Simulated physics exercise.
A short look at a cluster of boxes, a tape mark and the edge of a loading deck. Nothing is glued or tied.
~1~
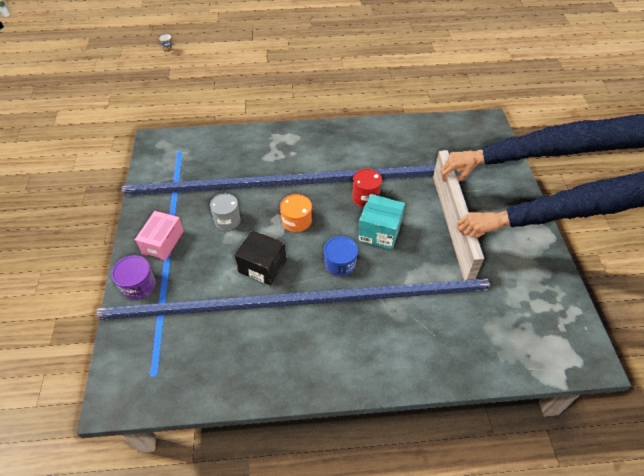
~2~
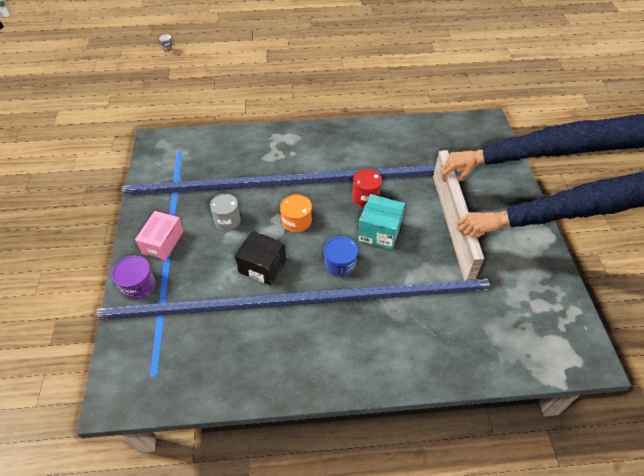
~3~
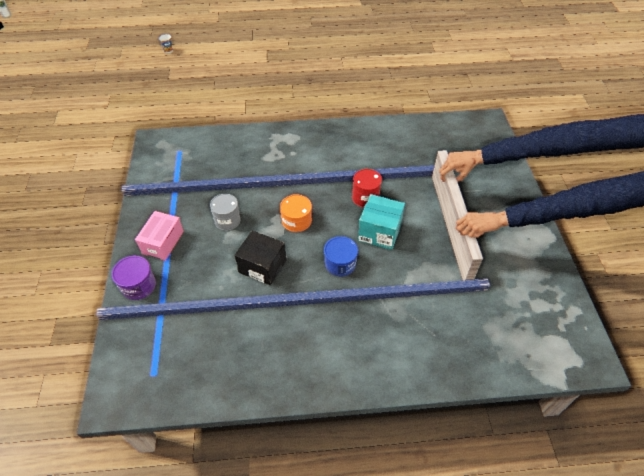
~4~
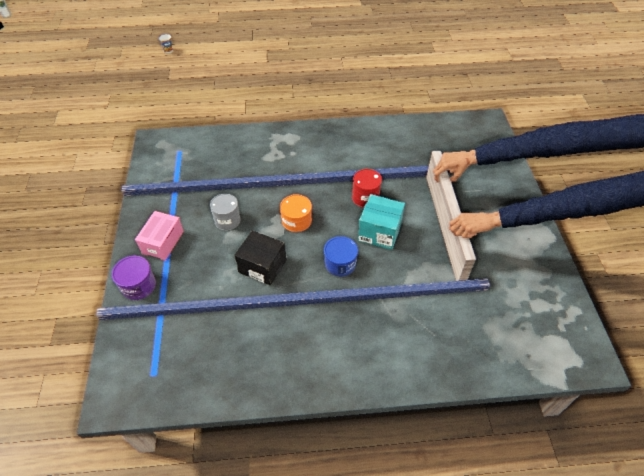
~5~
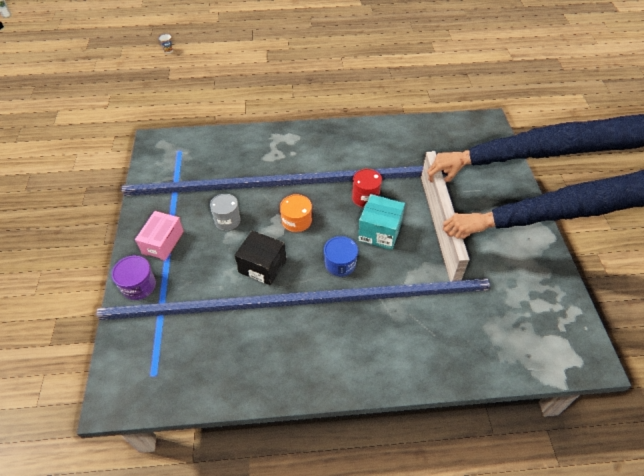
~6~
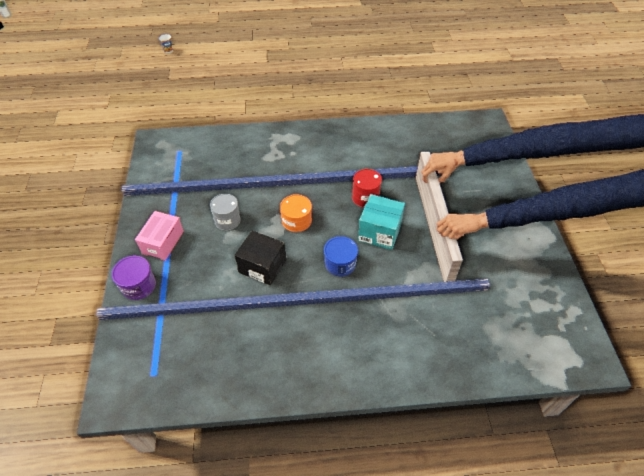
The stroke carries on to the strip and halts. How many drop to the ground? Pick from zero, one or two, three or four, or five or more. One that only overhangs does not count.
In the end the number that fall off is one or two.
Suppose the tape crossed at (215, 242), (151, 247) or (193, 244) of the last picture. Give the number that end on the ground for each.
Down on the ground: 0, 4 and 1.
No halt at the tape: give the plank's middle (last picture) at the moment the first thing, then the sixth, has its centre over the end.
Near (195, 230) and (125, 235).
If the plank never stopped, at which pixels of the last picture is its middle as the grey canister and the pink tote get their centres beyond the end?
Near (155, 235) and (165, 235).
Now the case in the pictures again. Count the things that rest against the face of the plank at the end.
The number is 4.
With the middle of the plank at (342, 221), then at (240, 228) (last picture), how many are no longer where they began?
By then 4, and 6.
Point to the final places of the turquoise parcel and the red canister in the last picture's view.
First (146, 242), then (157, 195).
Soon after, none off yet; purple pail at rest near (135, 278); pink tote at rest near (160, 236); grey canister at rest near (226, 212).
In the end, the number that fall off is one or two; gone, purple pail.
